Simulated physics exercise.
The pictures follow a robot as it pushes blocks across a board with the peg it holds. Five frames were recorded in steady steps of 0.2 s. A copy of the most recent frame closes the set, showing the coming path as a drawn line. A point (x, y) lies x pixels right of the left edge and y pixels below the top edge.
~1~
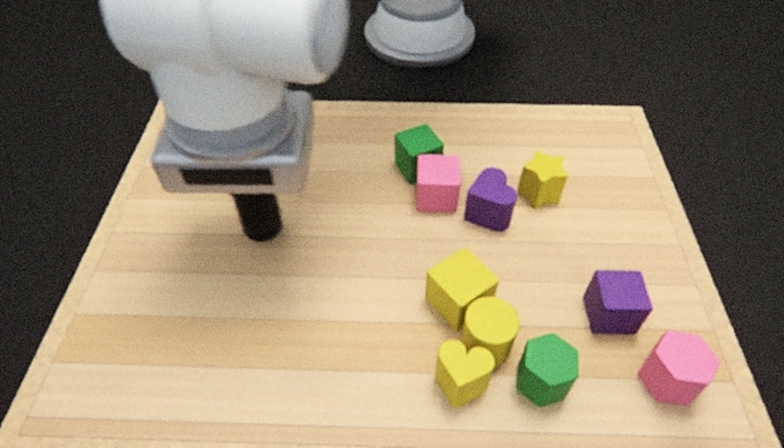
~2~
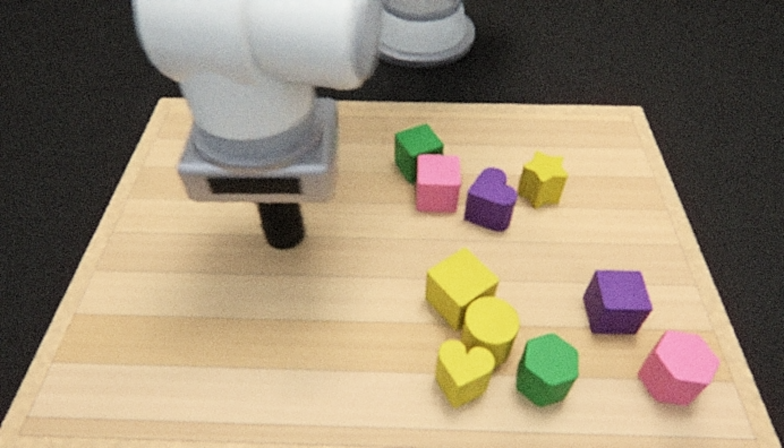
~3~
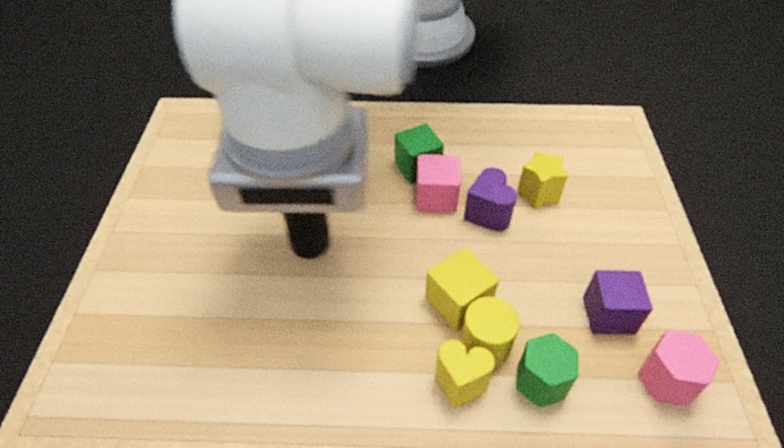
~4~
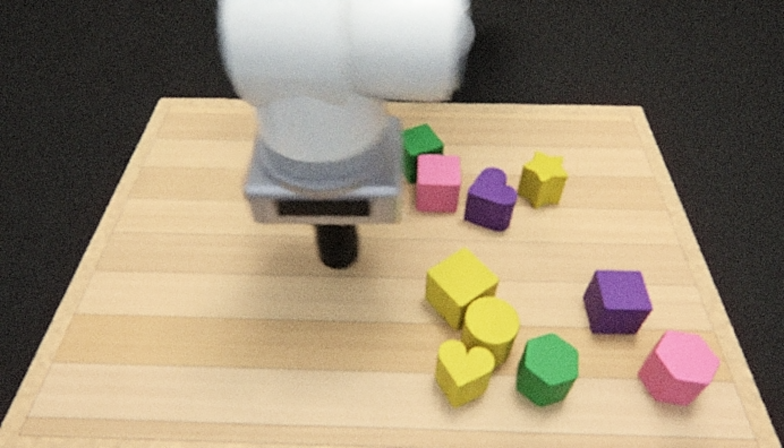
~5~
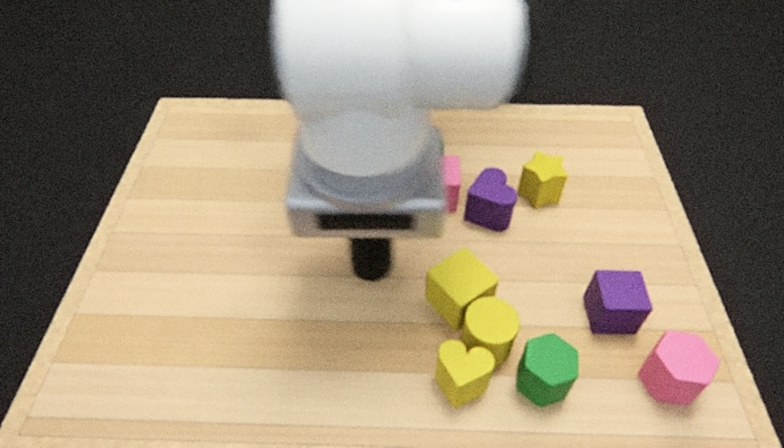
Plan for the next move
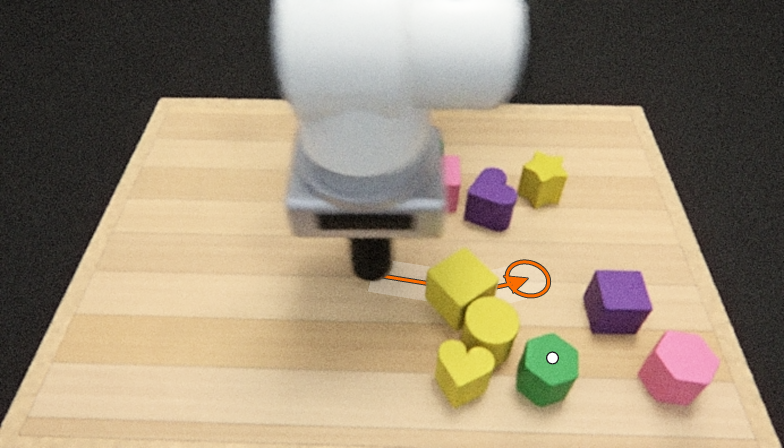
White robot arm with a black peg gliding right and slightly toward the viewer over a wooden board, the colourful blocks staying still.
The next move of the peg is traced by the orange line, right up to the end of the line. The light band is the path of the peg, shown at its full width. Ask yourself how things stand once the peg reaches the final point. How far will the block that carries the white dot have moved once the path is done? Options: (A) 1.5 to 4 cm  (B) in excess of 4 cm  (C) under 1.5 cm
That would be A.
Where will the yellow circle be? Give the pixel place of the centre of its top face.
I think it will end close to (526, 351).
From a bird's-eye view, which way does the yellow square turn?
Clockwise.
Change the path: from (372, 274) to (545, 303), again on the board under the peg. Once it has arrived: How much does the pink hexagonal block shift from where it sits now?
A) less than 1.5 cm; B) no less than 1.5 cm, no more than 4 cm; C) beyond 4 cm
I choose A.
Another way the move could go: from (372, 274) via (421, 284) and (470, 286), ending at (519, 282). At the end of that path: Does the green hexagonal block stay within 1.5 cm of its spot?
It seems not.
The line goes from (372, 274) via (424, 283) and (478, 289), ending at (528, 279); the dot is on the green hexagonal block.
What follows on the original path. One third of the way, peg at (425, 274); yellow square at (471, 278); yellow circle at (499, 323).
Two thirds of the way, peg at (480, 280); yellow square at (520, 299), turned 25° clockwise; yellow circle at (525, 350); green hexagonal block at (578, 380), turned 25° anticlockwise.
At the end, peg at (531, 269); yellow square at (524, 300), turned 30° clockwise; yellow circle at (526, 351); green hexagonal block at (578, 382), turned 30° anticlockwise; purple square unmoved.
